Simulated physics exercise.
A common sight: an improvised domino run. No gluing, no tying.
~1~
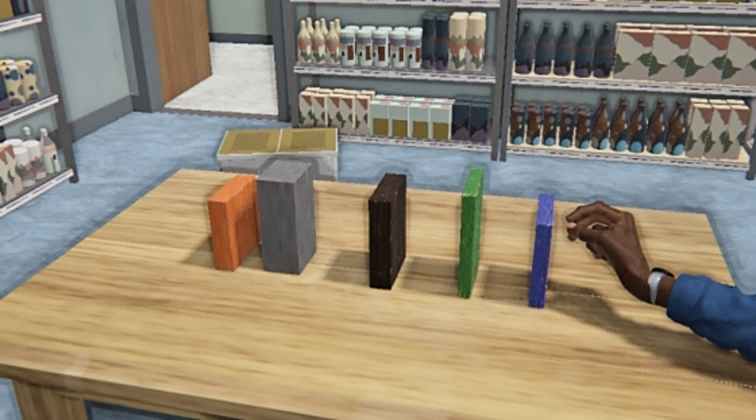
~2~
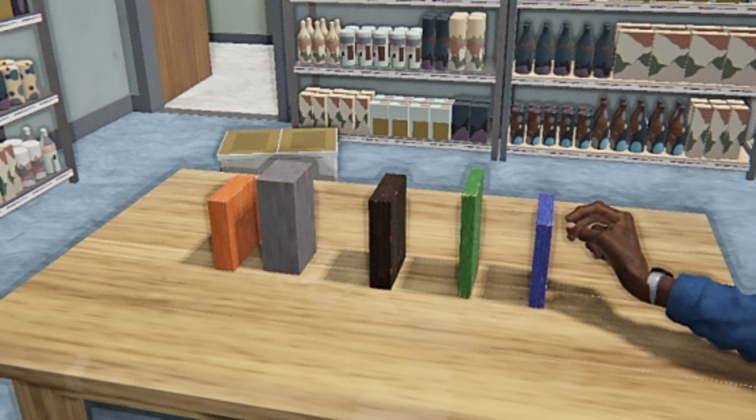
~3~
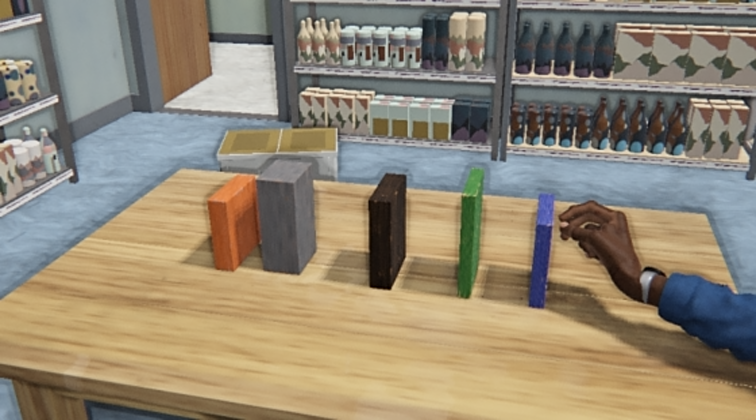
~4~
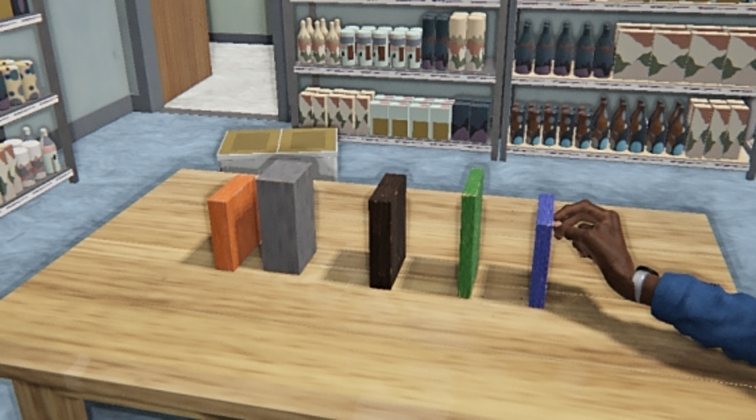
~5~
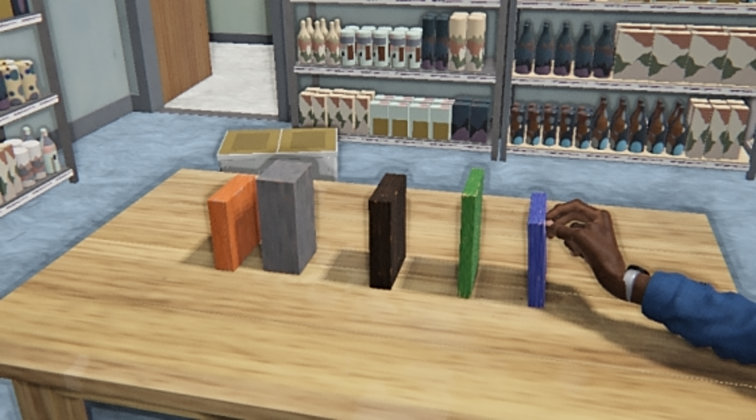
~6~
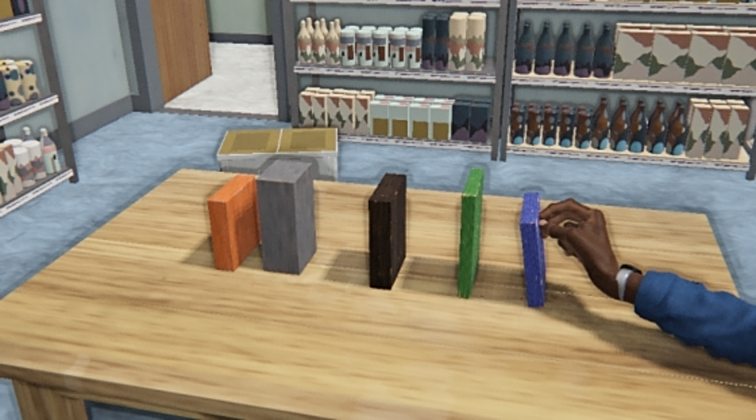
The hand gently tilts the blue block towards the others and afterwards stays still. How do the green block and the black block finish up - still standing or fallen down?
The green block finishes fallen; the black block finishes fallen.
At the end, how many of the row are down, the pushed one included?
That makes 3 altogether.
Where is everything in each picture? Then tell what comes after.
In the first picture, green block (471, 233); black block (389, 231).
In the second picture, grey block (288, 217).
In the third picture, grey block (288, 217).
In the fourth picture, grey block (288, 217).
In the fifth picture, blue block 5° over; grey block (288, 217).
In the sixth picture, blue block 10° over; green block (471, 233); black block (389, 231).
Then, 0.40 s past the last view, blue block 63° over; green block rocked 32° from its first pose near (440, 234).
Then, 0.60 s past the last view, blue block 77° over; green block rocked 69° from its first pose near (414, 253); black block rocked 54° from its first pose near (347, 236).
Finally, down or leaning hard on the table, green block and black block; grey block still in place. Final places as the last picture's camera would see them, green block near (411, 257), black block near (334, 257).
